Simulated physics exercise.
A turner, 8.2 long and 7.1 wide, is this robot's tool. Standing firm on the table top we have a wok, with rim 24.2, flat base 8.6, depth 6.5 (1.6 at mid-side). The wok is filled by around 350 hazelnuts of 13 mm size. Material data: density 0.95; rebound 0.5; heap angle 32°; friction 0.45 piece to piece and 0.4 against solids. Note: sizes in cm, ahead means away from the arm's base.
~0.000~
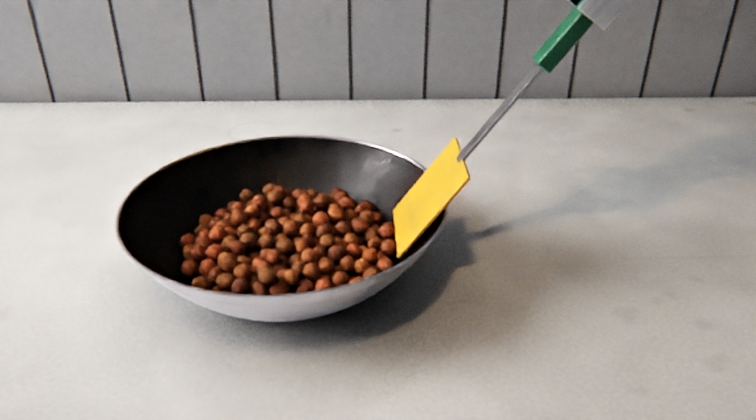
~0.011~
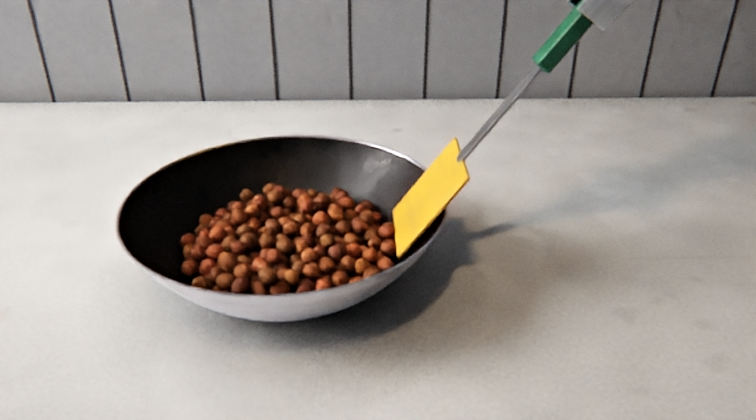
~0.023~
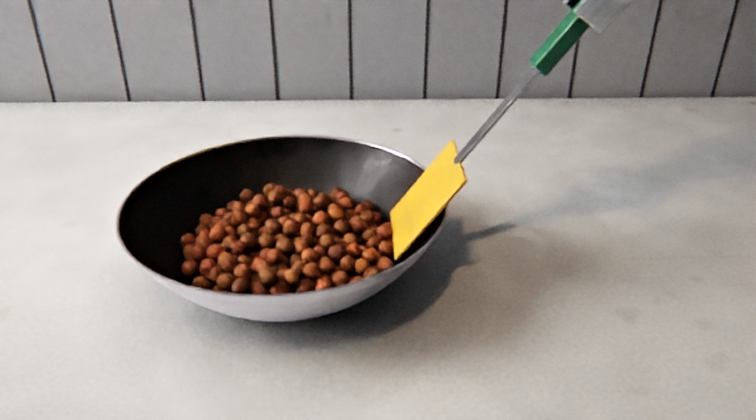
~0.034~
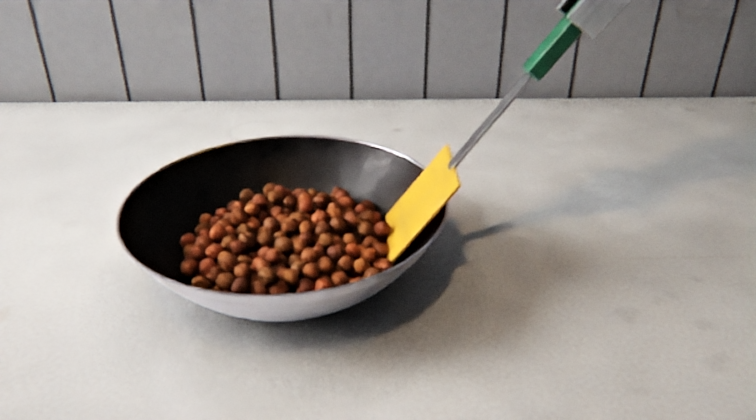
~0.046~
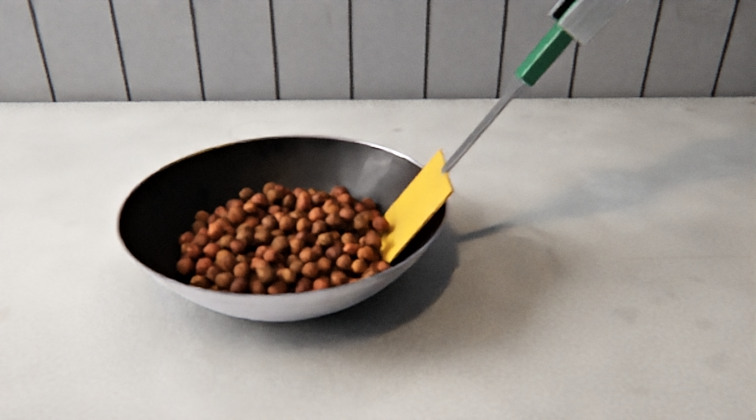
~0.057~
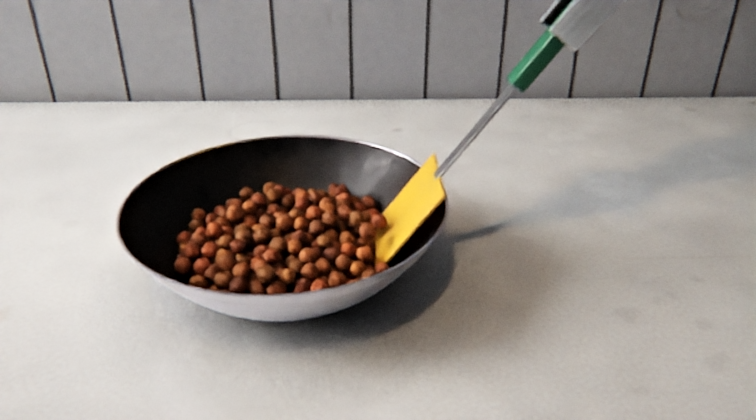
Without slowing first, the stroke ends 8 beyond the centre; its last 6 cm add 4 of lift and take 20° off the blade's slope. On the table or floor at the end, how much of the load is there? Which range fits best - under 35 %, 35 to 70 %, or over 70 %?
The range that fits: Under 35 %.
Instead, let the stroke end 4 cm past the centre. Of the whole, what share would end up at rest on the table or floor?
Then roughly 0 percent would finish on the table or floor.
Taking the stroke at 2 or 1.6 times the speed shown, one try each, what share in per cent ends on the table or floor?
First try around 40 %, second try around 30 %.
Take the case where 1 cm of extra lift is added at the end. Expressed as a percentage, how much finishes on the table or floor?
You'd expect near 10 percent of it there.
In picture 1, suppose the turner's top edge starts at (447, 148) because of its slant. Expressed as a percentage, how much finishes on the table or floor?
Around 20 percent ends up on the table or floor.
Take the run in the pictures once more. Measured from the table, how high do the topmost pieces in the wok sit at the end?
It reaches roughly 7.5 cm.
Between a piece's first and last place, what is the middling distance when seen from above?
I'd put it at close to 4 centimetres.
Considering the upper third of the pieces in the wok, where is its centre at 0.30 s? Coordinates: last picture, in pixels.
(196, 205).
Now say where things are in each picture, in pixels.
In the first frame, the turner top edge at (462, 157), sloping 54°; upper third of the load around (298, 234), from x 185 to 390, top at y 190; 346 in the wok.
In the second frame, the turner top edge at (462, 157), sloping 54°; upper third of the load around (298, 234), from x 190 to 390, top at y 190.
In the third frame, the turner top edge at (459, 159), sloping 54°; upper third of the load around (298, 234), from x 190 to 390, top at y 190.
In the fourth frame, the turner top edge at (454, 164), sloping 54°; upper third of the load around (297, 234), from x 190 to 390, top at y 190.
In the fifth frame, the turner top edge at (447, 169), sloping 54°; upper third of the load around (292, 233), from x 185 to 385, top at y 190.
In the sixth frame, the turner top edge at (439, 174), sloping 54°; upper third of the load around (288, 231), from x 185 to 380, top at y 190; 346 in the wok.
After 0.18 s, sloping 54°, highest piece 6 above the table; 346 in the wok.
After 0.30 s, sloping 46°, highest piece 8 above the table; 346 in the wok.
After 0.56 s, sloping 34°, highest piece 9 above the table; 287 in the wok, 48 on the table or floor, 11 on the blade or in flight.
After 1.61 s, sloping 34°, highest piece 7 above the table; 284 in the wok, 62 on the table or floor.
In the end, 284 in the wok, 62 on the table or floor. That is 18 % on the table or floor.
